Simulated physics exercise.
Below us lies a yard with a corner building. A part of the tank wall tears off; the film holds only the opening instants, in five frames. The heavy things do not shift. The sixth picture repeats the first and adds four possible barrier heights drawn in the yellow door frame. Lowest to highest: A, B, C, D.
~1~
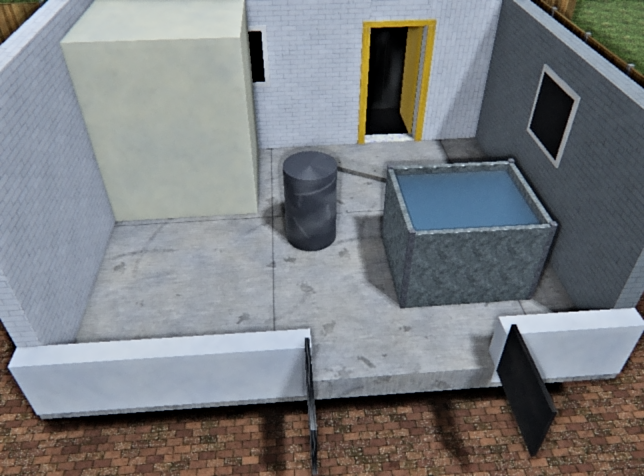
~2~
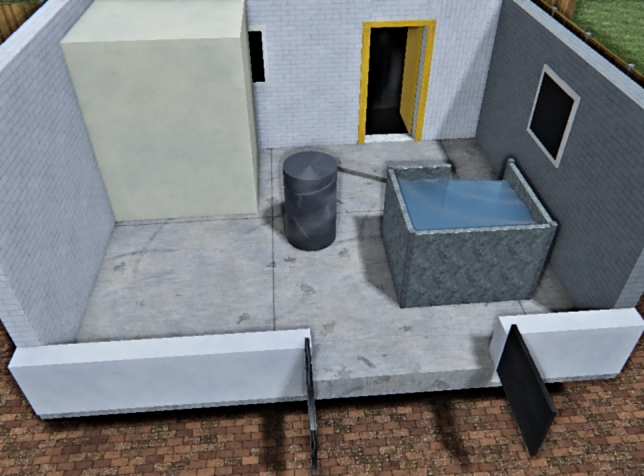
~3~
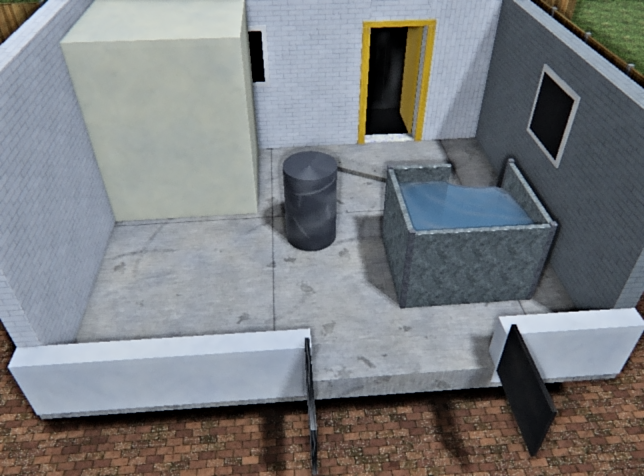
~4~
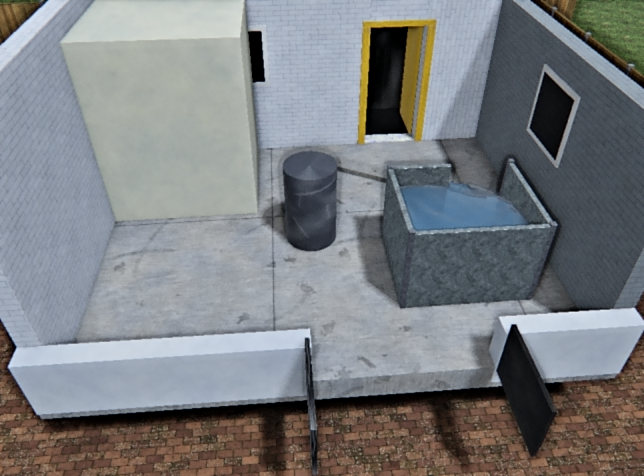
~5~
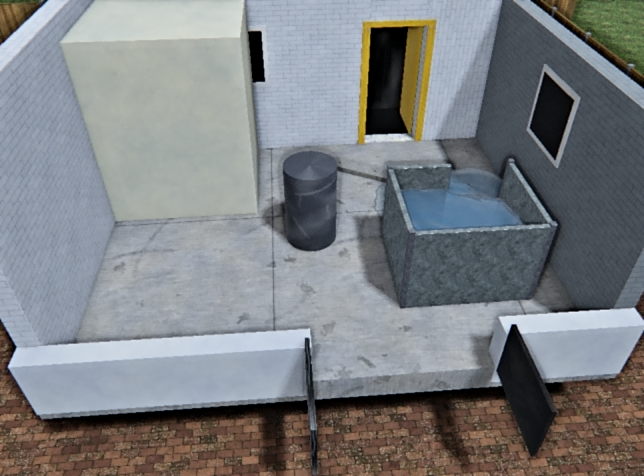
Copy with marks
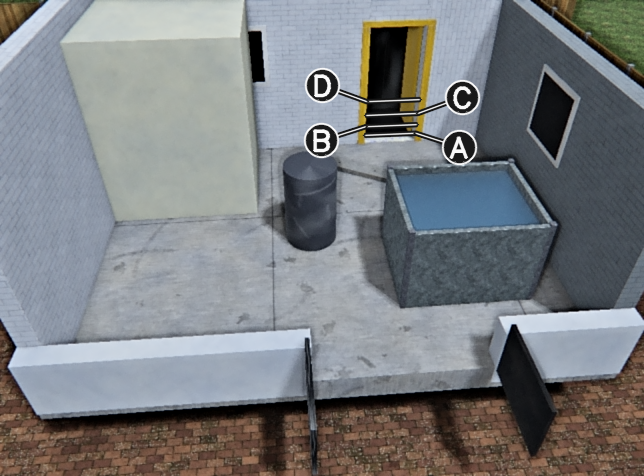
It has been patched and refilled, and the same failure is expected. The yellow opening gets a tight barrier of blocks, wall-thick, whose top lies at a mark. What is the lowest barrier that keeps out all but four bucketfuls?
I would pick line B.
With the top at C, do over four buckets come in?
No, that is safe.
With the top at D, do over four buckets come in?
No, not at all.
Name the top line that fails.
Here it is line A.
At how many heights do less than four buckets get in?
Three.
On the marked copy, A at (390, 134); B at (391, 125); C at (392, 114); D at (393, 100); from the bottom up A, B, C, D.
Choosing A, about 12 bucketfuls get in.
Choosing B, a bucket or two gets in.
Choosing C, nothing gets over.
Choosing D, nothing gets over.
